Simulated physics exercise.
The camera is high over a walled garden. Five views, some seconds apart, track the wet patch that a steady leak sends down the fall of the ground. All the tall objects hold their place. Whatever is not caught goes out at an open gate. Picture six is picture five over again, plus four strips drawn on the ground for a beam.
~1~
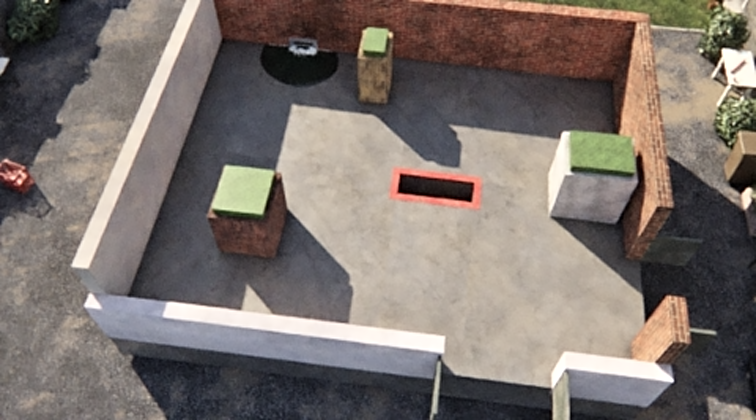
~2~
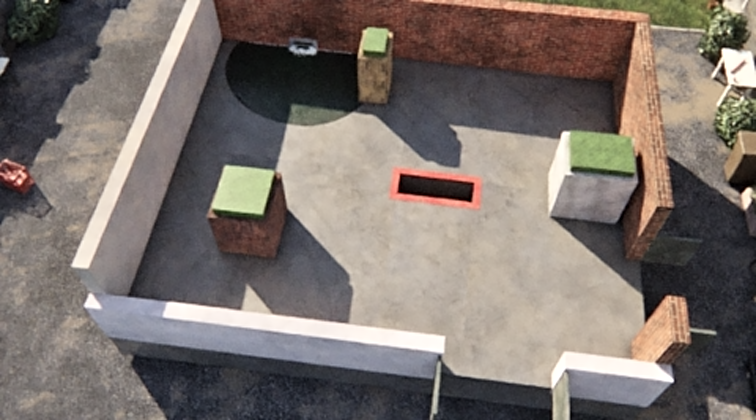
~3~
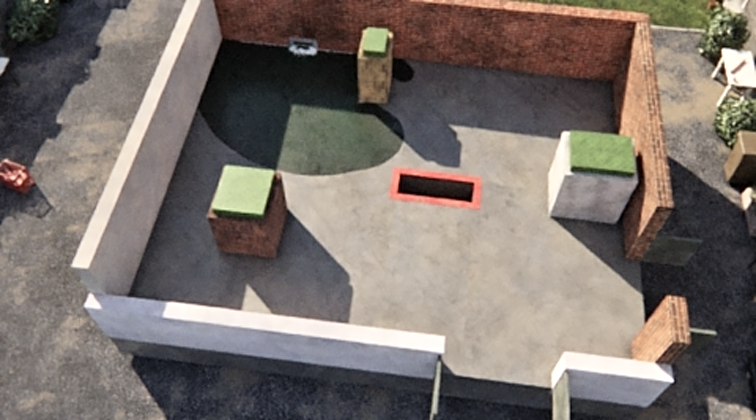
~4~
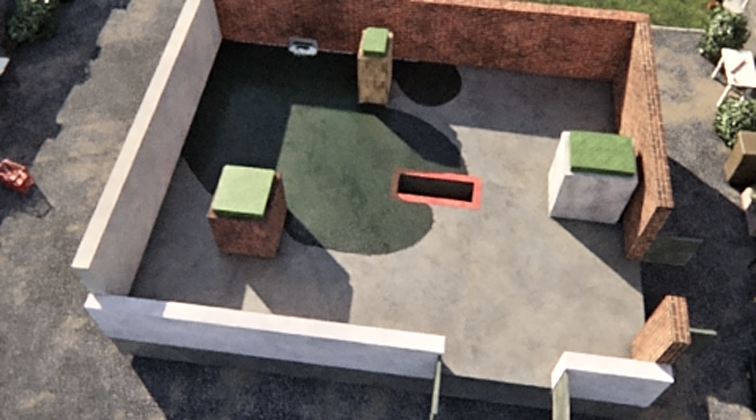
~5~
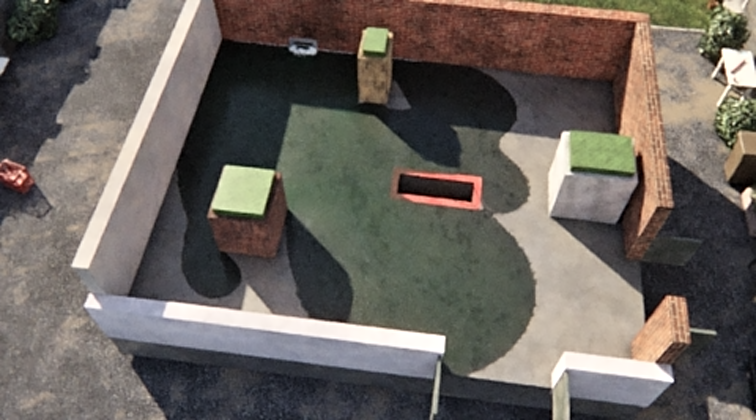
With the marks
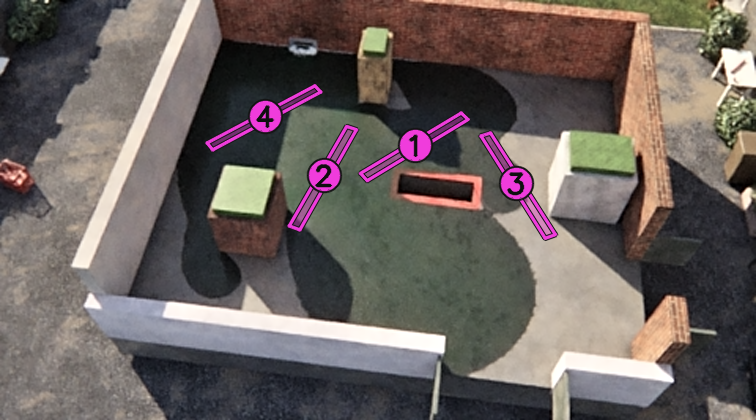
At the start, a small dark patch of water lies by the back wall of a walled garden, near its left corner. The patch widens across the grey ground, passing around the tan pillar and reaching the red-edged drain. It then surrounds the drain and the brick block, covering over half the floor.
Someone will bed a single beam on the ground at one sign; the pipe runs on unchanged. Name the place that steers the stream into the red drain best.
Place 3.
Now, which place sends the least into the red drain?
1 it is.
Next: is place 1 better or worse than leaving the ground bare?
It is worse.
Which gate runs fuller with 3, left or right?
More leaves on the right.
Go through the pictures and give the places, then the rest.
In the first picture, outfall at (304, 44); red drain at (436, 188); open gate at (629, 299); open gate at (496, 366); 3 % of the ground under water, visible out to (288, 80); red drain still dry.
In the second picture, 10 % of the ground under water, visible out to (290, 121); red drain still dry.
In the third picture, 21 % of the ground under water, visible out to (391, 153); red drain still dry.
In the fourth picture, 36 % of the ground under water, visible out to (380, 250); red drain taking water.
In the fifth picture, 58 % of the ground under water, visible out to (519, 327); red drain taking water.
In magenta, 1 from (363, 176) to (464, 116); 2 from (294, 227) to (351, 128); 3 from (485, 134) to (550, 236); 4 from (209, 146) to (317, 88).
With 1, about 2 % of the stream goes into the red drain, about 95 % out by the gates.
With 2, about 15 % of the stream goes into the red drain, about 80 % out by the gates.
With 3, about 23 % of the stream goes into the red drain, about 76 % out by the gates.
With 4, about 16 % of the stream goes into the red drain, about 79 % out by the gates.
